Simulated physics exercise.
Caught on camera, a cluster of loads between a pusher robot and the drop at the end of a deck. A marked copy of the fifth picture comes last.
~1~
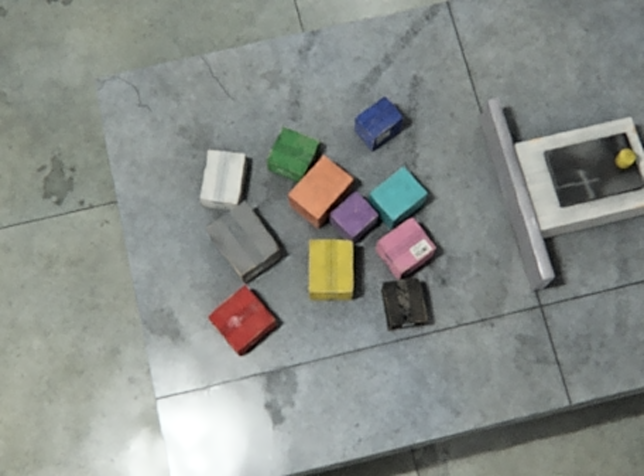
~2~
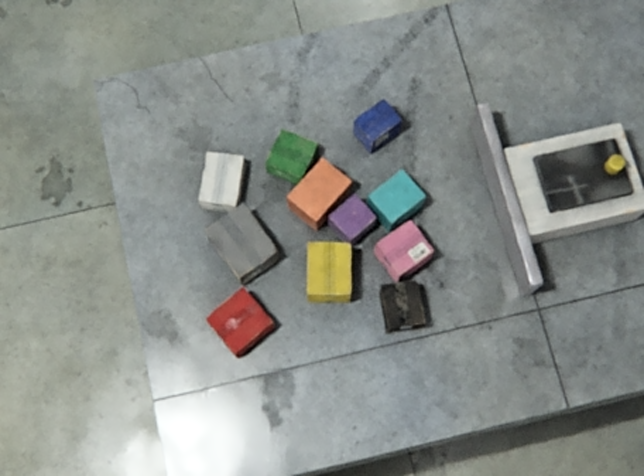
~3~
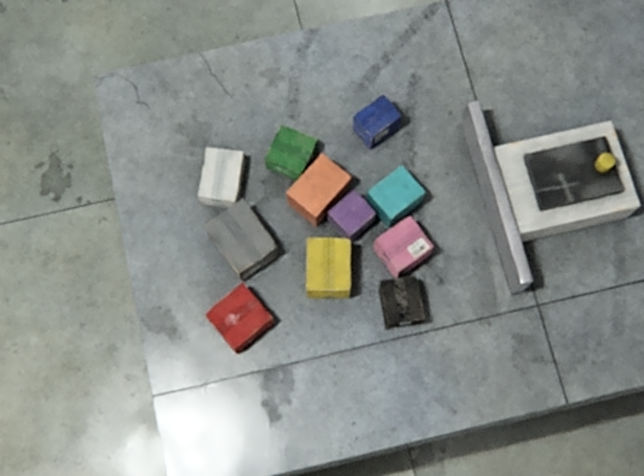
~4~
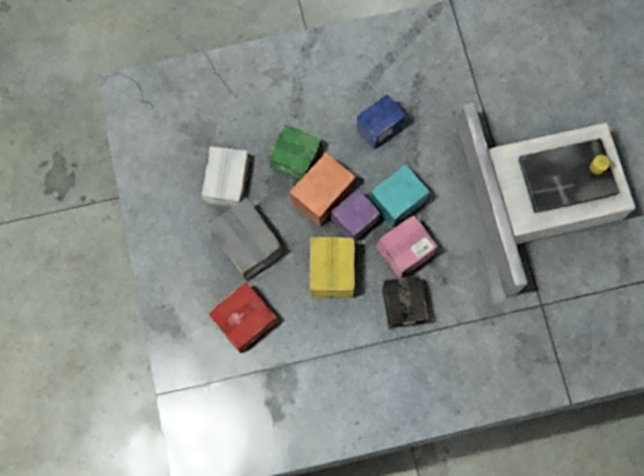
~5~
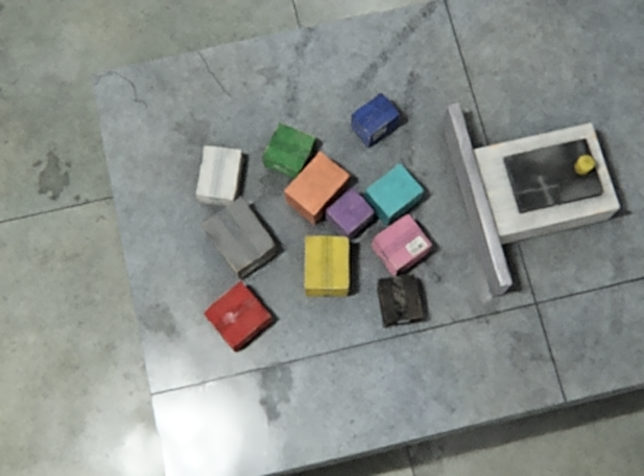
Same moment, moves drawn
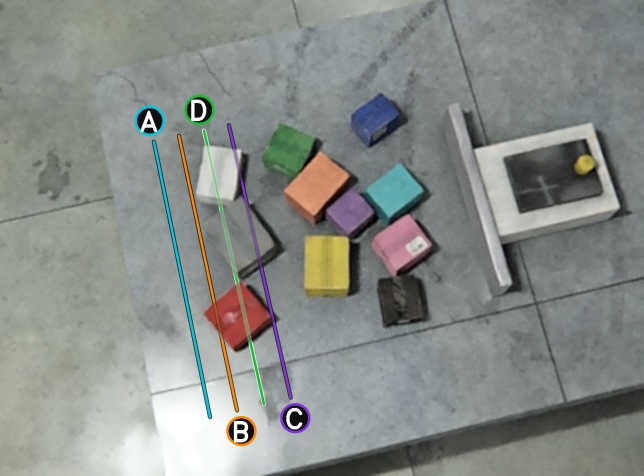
A white pusher robot moves slowly left toward a cluster of still, colourful boxes.
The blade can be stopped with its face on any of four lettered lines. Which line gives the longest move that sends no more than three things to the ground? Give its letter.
No fourth one falls up to B.
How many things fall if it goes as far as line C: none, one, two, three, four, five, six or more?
The count is none.
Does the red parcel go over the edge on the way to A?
Yes.
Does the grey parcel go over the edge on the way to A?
Yes.
On the copy, A at (181, 274); B at (207, 268); C at (259, 256); D at (233, 262).
On B. First, robot (451, 198); blue parcel (369, 118); black box (377, 307).
Then, robot (353, 221); red parcel (182, 328); grey parcel (169, 243).
Finally, robot (276, 238); grey parcel over the edge; red parcel over the edge; two fallen.
By contrast, A drops four; C is within the limit but short; D is within the limit but short.
